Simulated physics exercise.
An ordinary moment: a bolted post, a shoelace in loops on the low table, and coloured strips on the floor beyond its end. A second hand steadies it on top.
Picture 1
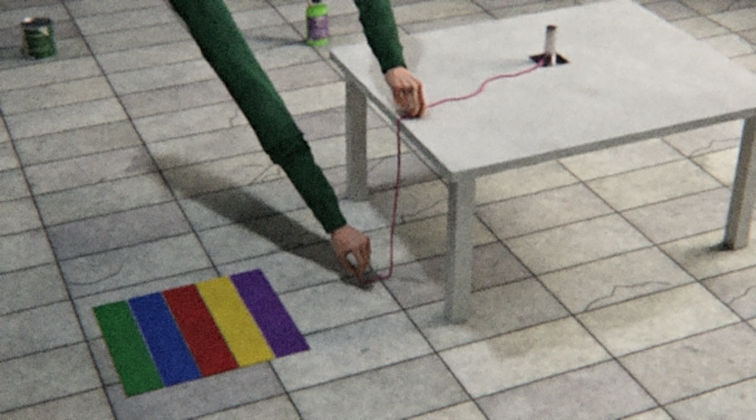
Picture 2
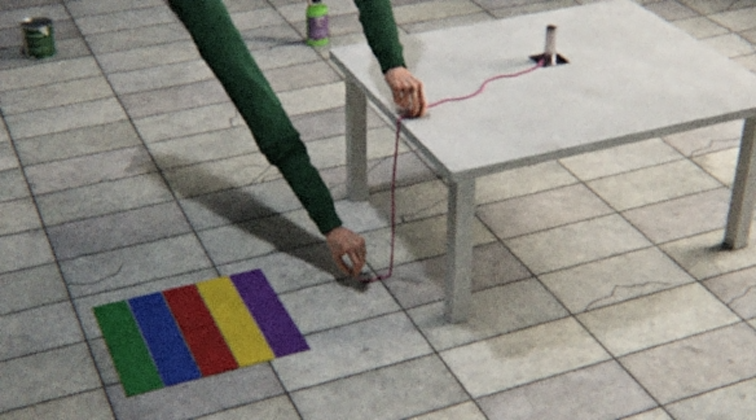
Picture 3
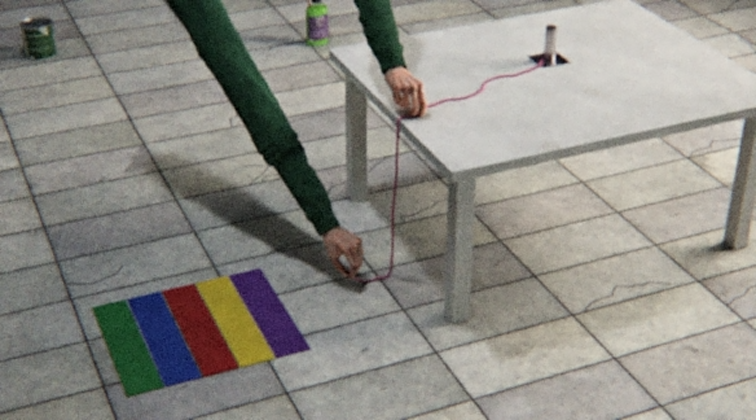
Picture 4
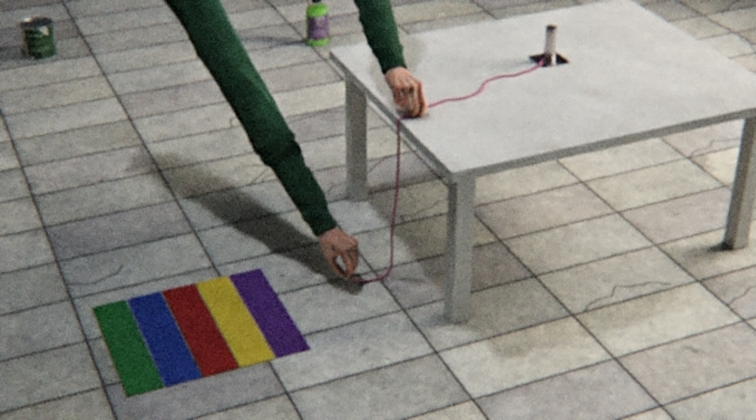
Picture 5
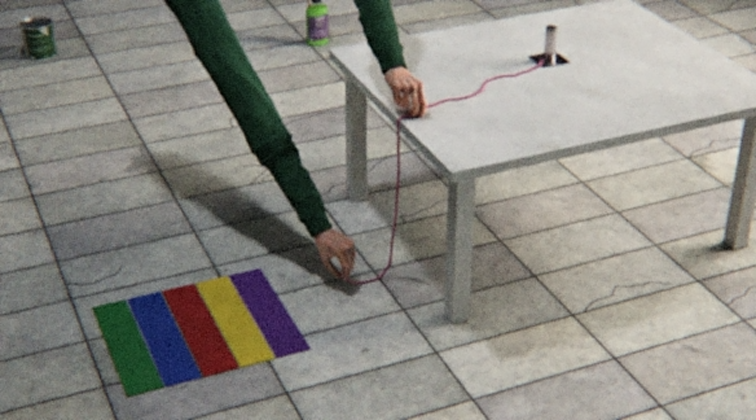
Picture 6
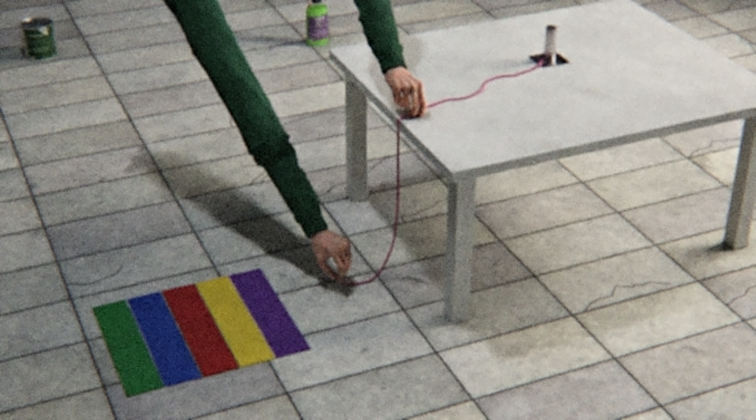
Beside a low table, a hand slowly draws a red lace's end left across floor tiles.
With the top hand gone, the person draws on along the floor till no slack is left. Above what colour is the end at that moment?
It gets as far as the yellow strip.
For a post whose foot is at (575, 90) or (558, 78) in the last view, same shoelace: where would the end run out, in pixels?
About (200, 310) and (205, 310).
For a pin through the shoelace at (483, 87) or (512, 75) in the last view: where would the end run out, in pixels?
Try by try, around (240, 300) and (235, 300).
Soon after, end near (291, 289); short of the strips.
Then, end near (253, 298); over purple.
At full stretch, end near (230, 303); over yellow. The yellow one.
